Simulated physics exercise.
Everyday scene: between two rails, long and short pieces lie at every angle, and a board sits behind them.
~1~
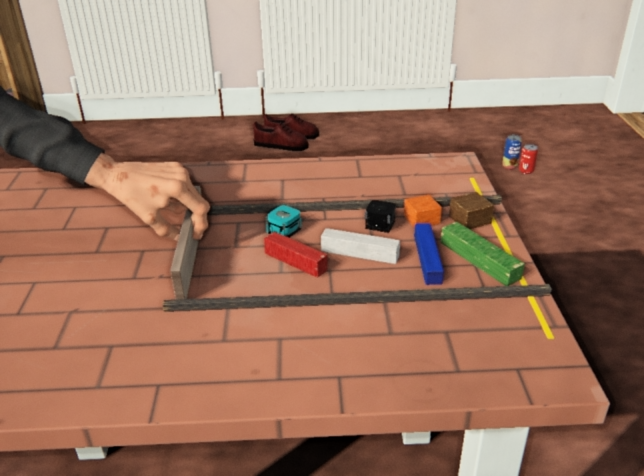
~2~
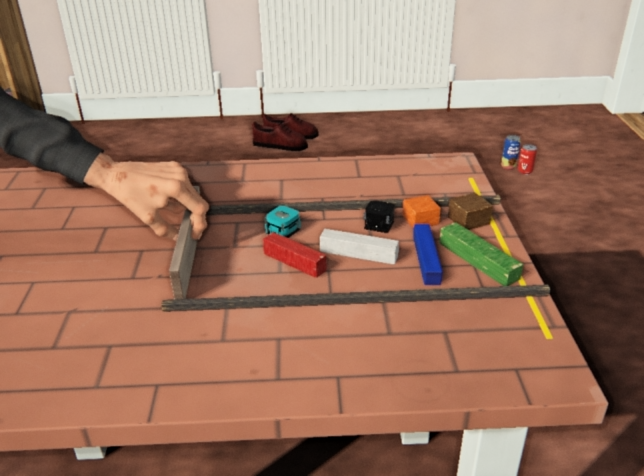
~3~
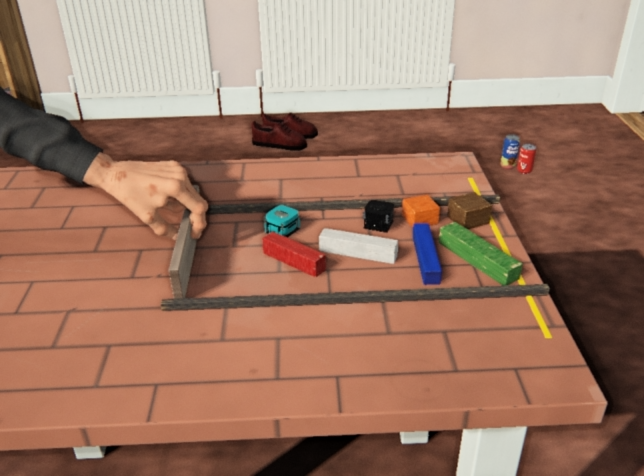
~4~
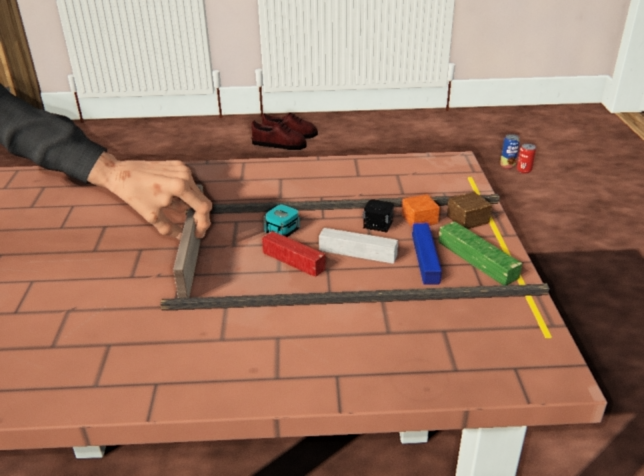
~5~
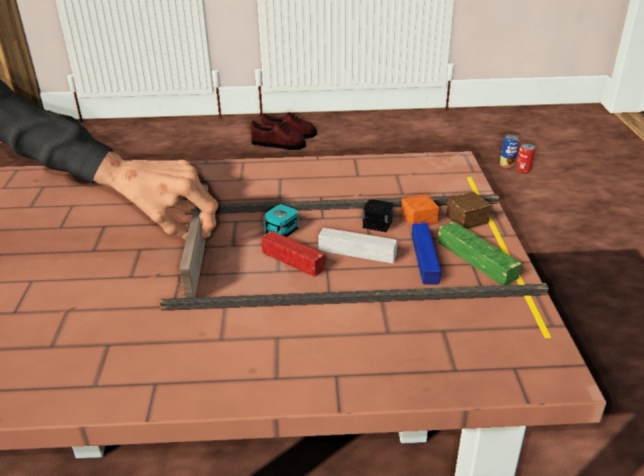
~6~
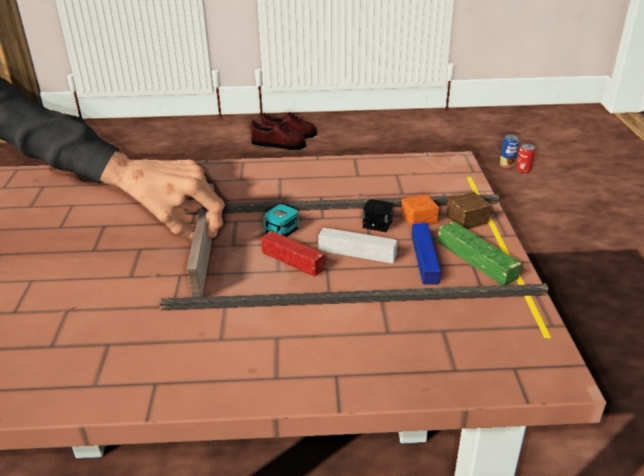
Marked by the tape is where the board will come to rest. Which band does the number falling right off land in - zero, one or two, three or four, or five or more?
Seems five or more of them come crashing down.
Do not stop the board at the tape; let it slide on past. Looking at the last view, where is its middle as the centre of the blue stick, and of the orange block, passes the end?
Points: About (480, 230) and about (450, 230).
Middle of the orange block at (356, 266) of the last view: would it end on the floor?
Then it tumbles off.
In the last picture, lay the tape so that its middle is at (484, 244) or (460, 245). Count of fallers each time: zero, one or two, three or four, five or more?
Going one tape after another, I'd say five or more for the first and one or two for the second.
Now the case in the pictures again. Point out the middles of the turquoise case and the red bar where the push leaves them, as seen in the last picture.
In the last picture the turquoise case sits around (500, 207) and the red bar around (519, 252).
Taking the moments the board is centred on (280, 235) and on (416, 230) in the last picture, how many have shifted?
Counting first: 2, next 8.
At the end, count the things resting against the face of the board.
In contact: 2.
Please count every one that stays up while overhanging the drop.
You'd get 1.
Soon after, none off yet; brown block at rest near (469, 210); green bar at rest near (478, 252); orange block at rest near (420, 211).
After that, none off yet; brown block displaced about its own width near (498, 210); green bar displaced a little near (488, 251); orange block displaced well along near (466, 208).
In the end, the number that fall off is five or more; gone, white bar, black case, blue stick, orange block, green bar and brown block.
